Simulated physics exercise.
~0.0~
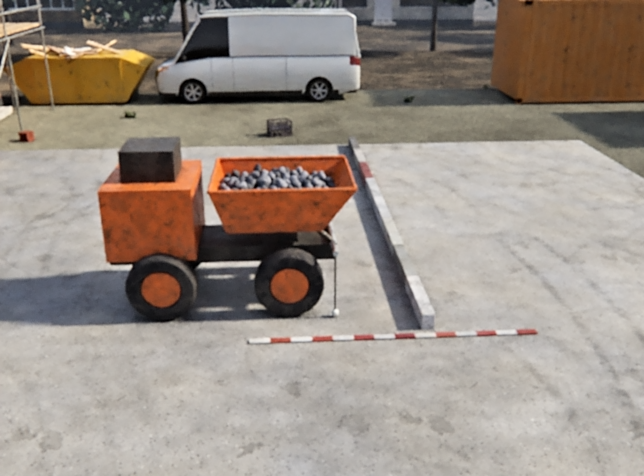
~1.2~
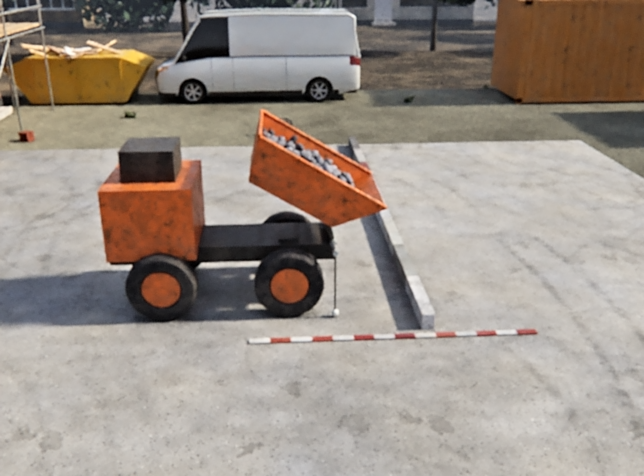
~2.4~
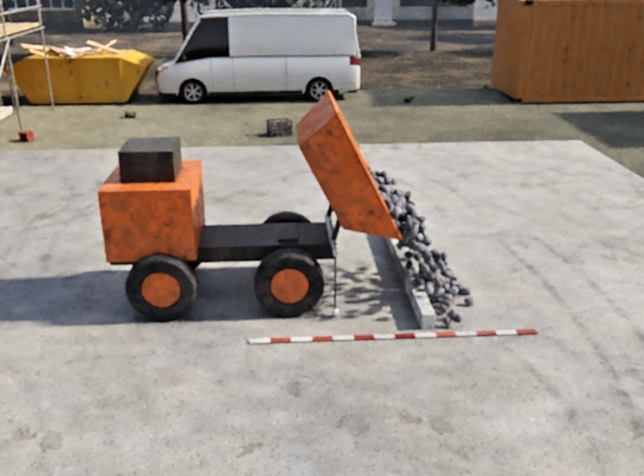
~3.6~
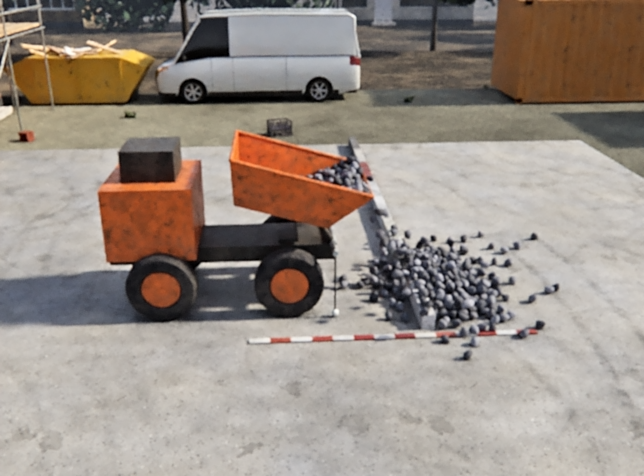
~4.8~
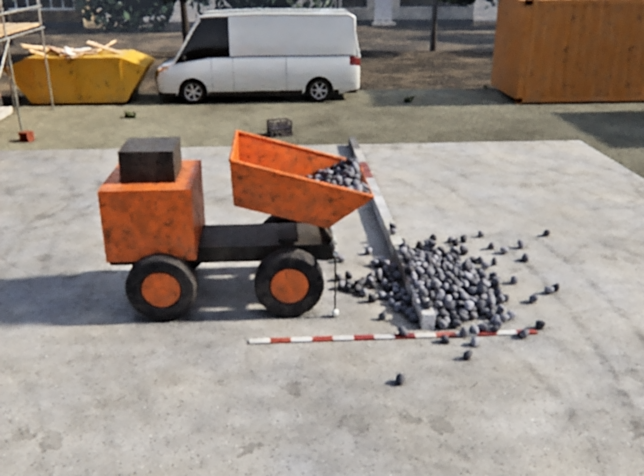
The footage shows an orange dumper on a concrete yard tipping its skip of grey stones steeply to the right, spilling many across a low kerb, then partly lowering the skip, which stays tilted with some stones inside while the rest lie scattered around the kerb.
